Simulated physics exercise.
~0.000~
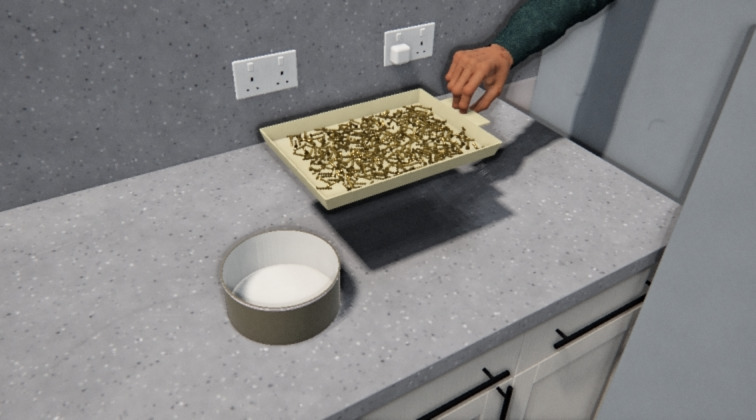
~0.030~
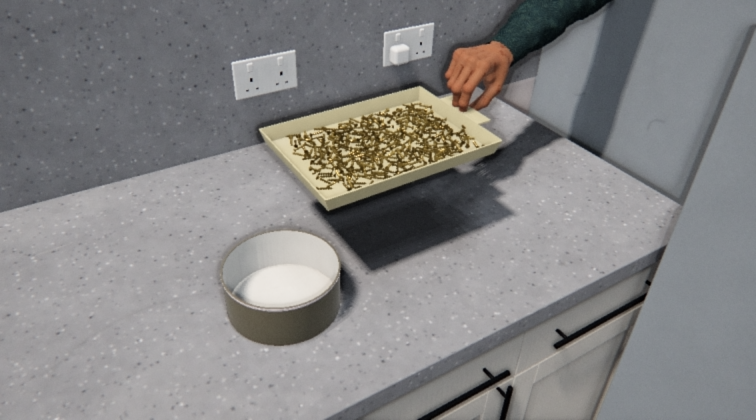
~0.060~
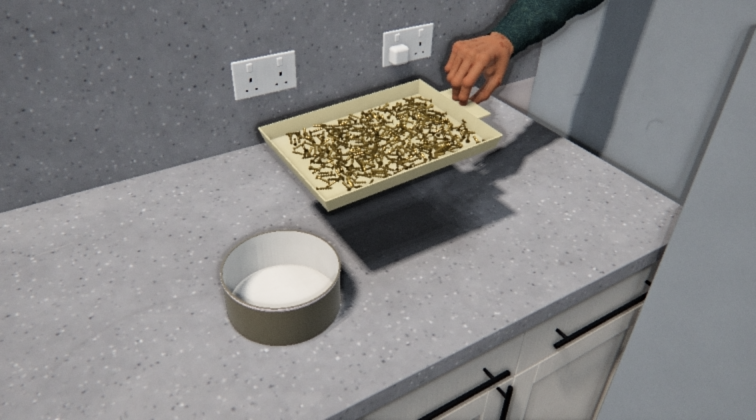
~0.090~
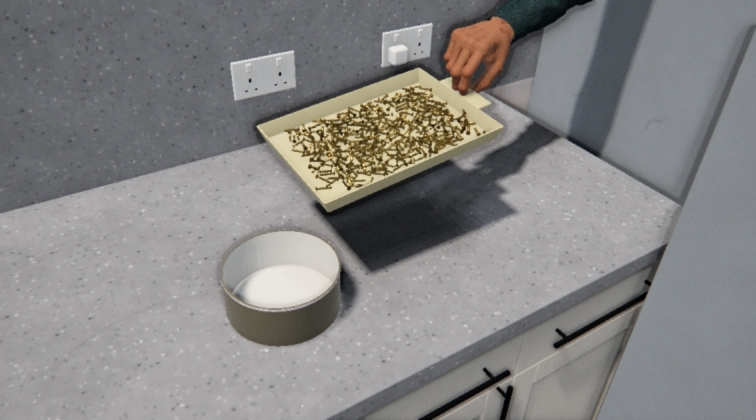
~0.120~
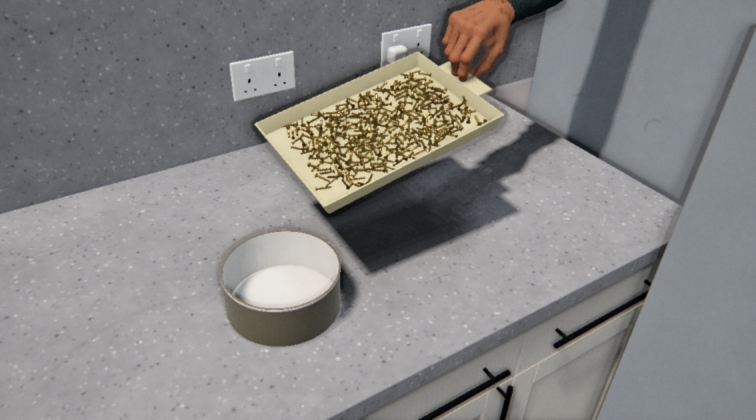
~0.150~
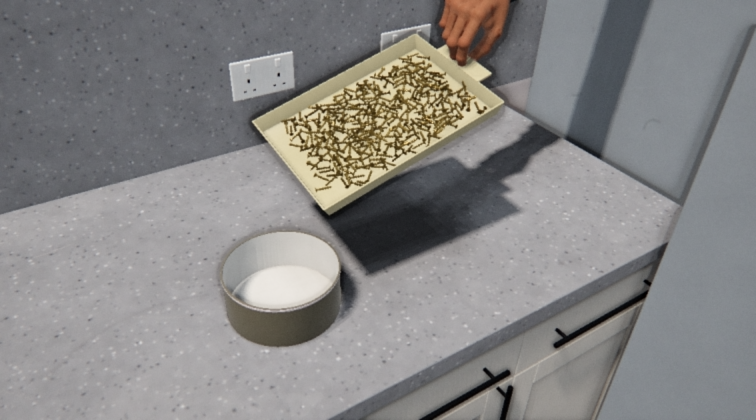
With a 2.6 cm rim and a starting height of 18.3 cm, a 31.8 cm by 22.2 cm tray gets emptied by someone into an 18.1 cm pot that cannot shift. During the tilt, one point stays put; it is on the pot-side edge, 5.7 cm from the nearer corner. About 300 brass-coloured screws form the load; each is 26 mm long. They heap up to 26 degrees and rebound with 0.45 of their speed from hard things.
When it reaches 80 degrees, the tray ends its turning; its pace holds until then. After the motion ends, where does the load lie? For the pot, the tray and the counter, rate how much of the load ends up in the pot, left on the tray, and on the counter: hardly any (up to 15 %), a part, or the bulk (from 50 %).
Pot: The bulk; tray: Hardly any; counter: A part.
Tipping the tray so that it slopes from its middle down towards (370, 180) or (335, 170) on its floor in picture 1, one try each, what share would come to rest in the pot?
The share comes to roughly 35 in a hundred, then roughly 50 in a hundred.
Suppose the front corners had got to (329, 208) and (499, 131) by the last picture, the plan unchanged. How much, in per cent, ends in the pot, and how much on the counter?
Pot: 15, counter: 85.
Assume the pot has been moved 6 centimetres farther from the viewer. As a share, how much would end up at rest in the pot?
In that case about 20 percent would end up there.
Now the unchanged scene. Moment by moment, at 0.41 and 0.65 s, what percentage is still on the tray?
About 100, 5.
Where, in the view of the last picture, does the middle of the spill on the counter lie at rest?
Spill centre at rest: About (262, 405).
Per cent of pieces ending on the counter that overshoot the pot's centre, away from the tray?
90 per cent.
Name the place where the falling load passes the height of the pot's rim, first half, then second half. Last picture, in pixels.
Early: About (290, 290); late: About (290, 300).
After 0.31 s, tilt 53 degrees; the tray holds 100 %, the pot 0 %.
After 0.41 s, tilt 73 degrees; the tray holds 100 %, the pot 0 %.
Then, at 0.65 s, tilt 80 degrees; the tray holds 5 %, the pot 60 %.
By 1.7 s all is still; pot 65 %, tray 5 %, counter 30 %.
